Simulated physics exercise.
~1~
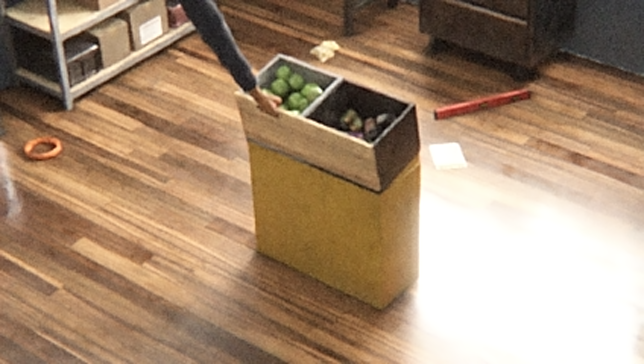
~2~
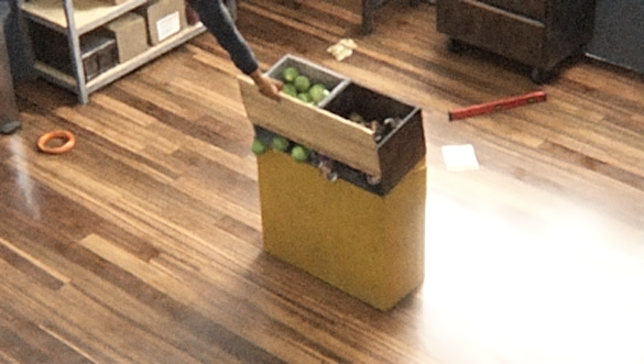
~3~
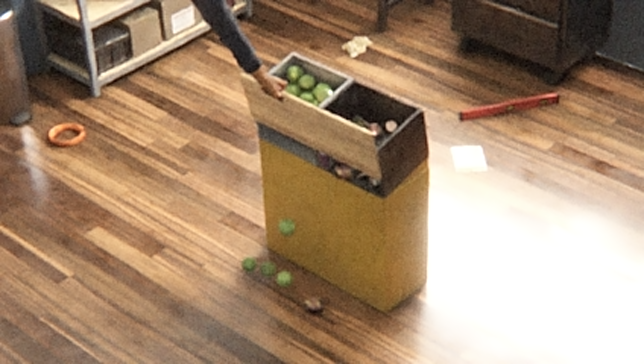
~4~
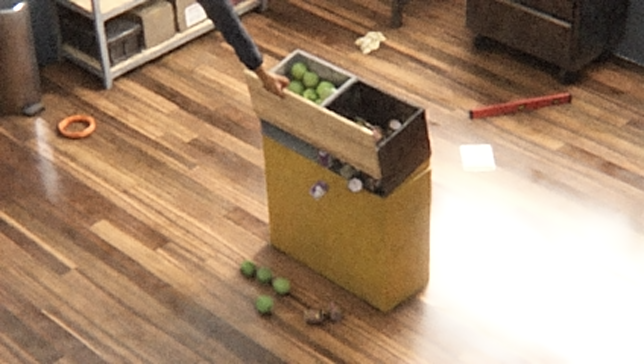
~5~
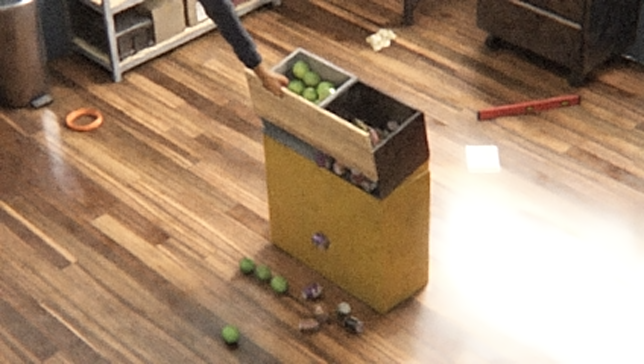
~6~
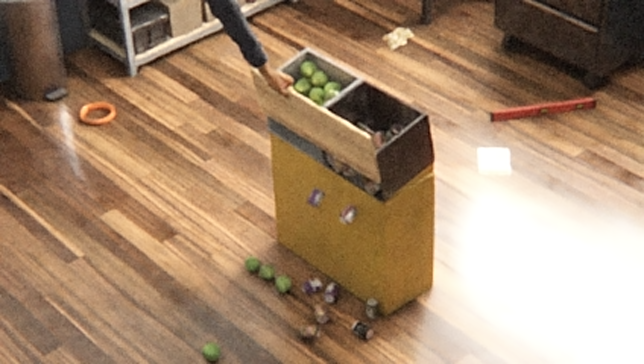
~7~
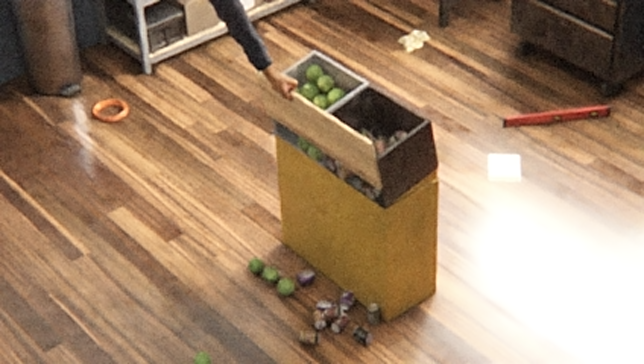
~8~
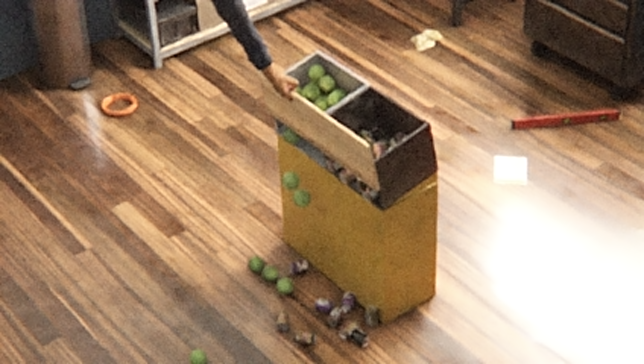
A room with a wood-plank floor is seen from above at an angle, the view drifting slightly sideways. Near the middle, a grey bin of green apples and a black bin of small cans sit side by side on a yellow stand, with an orange ring to the left and a red bar to the right. A hand lifts the wooden gate along their front. Several apples drop out first and land at the stand's base, one rolling away toward the viewer. Cans then tumble down in ones and twos and gather beside them. Finally two more apples fall, while most remain in the grey bin.
